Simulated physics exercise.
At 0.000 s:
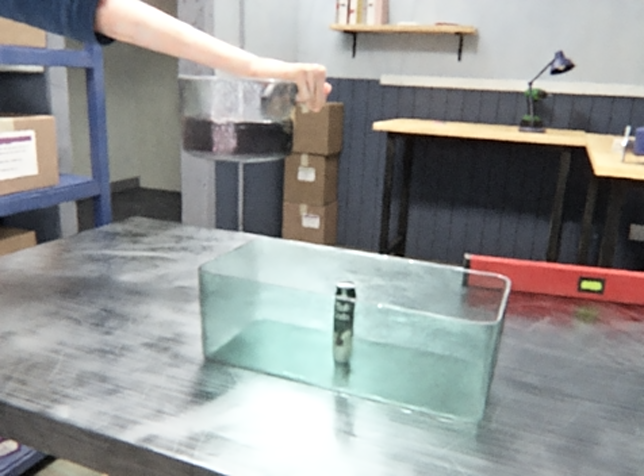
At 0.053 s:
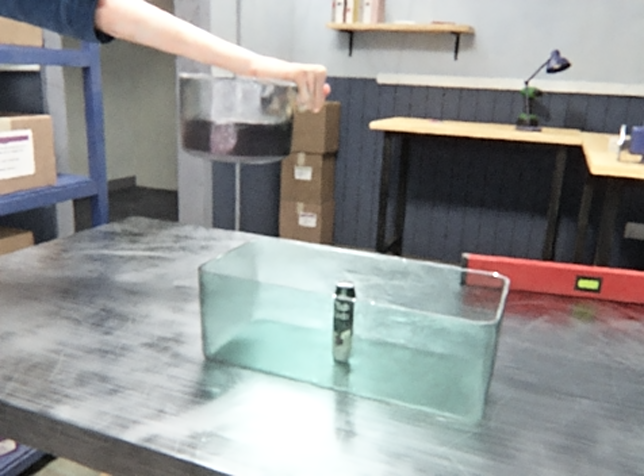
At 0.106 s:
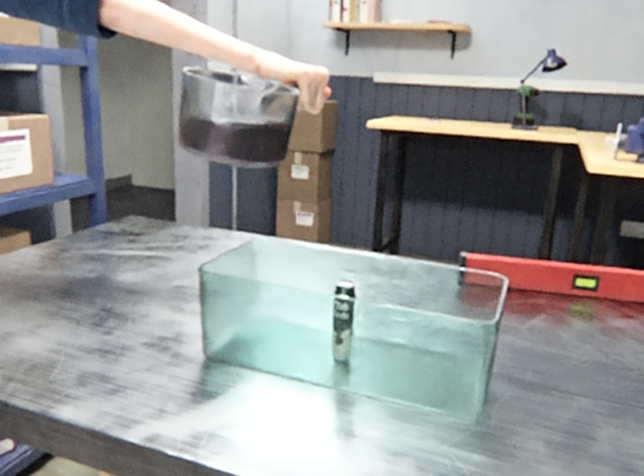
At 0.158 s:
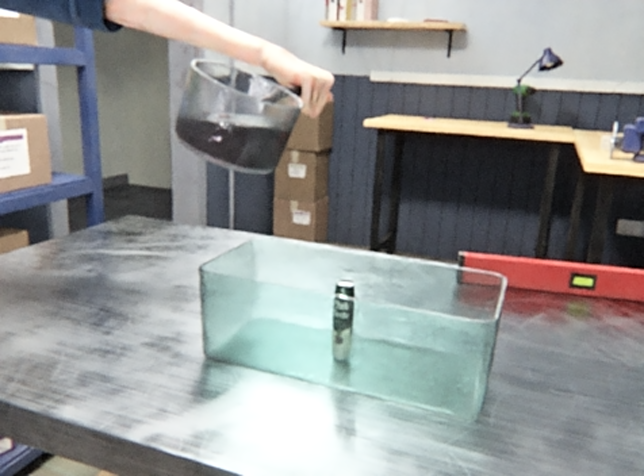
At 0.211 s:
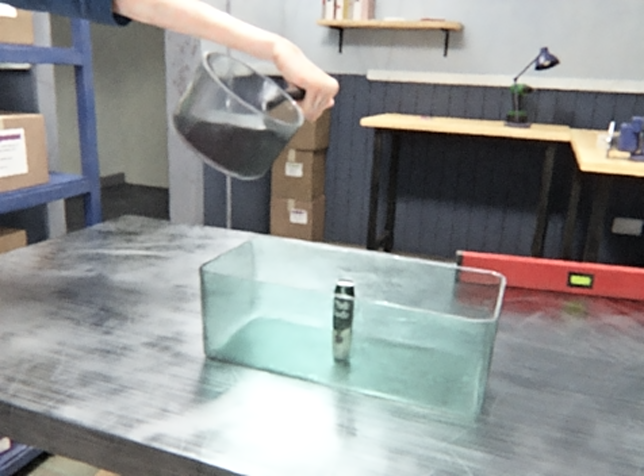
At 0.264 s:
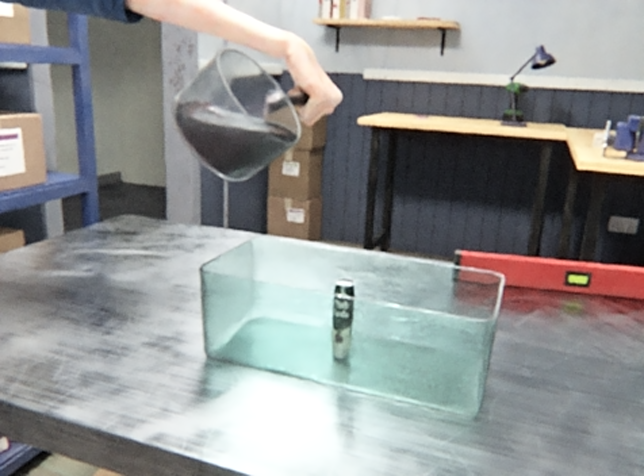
A hand tilts a small pot of dark wine rightward above an oblong glass basin.
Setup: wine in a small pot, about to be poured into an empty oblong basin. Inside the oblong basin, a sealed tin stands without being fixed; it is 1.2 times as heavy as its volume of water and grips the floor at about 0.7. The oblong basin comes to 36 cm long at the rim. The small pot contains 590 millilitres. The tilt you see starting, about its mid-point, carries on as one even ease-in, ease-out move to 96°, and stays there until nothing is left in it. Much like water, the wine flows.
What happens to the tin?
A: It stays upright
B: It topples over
B, it topples over.
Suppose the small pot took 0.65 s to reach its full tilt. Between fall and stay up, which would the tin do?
Outcome - the tin ends up overturned.
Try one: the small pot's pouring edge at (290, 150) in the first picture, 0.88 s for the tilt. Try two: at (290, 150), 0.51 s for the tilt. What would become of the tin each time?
Try 1: Still standing; try 2: Still standing.
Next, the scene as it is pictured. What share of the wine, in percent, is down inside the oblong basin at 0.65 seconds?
The share is close to 66 percent.
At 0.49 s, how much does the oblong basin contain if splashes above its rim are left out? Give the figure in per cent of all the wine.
I'd estimate some 10 percent of the liquid.
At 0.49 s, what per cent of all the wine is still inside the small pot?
I'd put it near 42 percent.
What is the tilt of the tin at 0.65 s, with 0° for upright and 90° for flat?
It is at some 5°.
After 0.49 s the tilt is 96° and 42 per cent is still to pour; the tin stands where it began.
After 0.65 s the tilt is 96° and 19 per cent is still to pour; the tin stands 2 cm from where it began.
After 0.82 s the tilt is 96° and 7 per cent is still to pour; the tin leans 51°.
After 1.01 s the tilt is 96° and 2 per cent is still to pour; the tin lies on its side.
In the end the tin lies on its side.
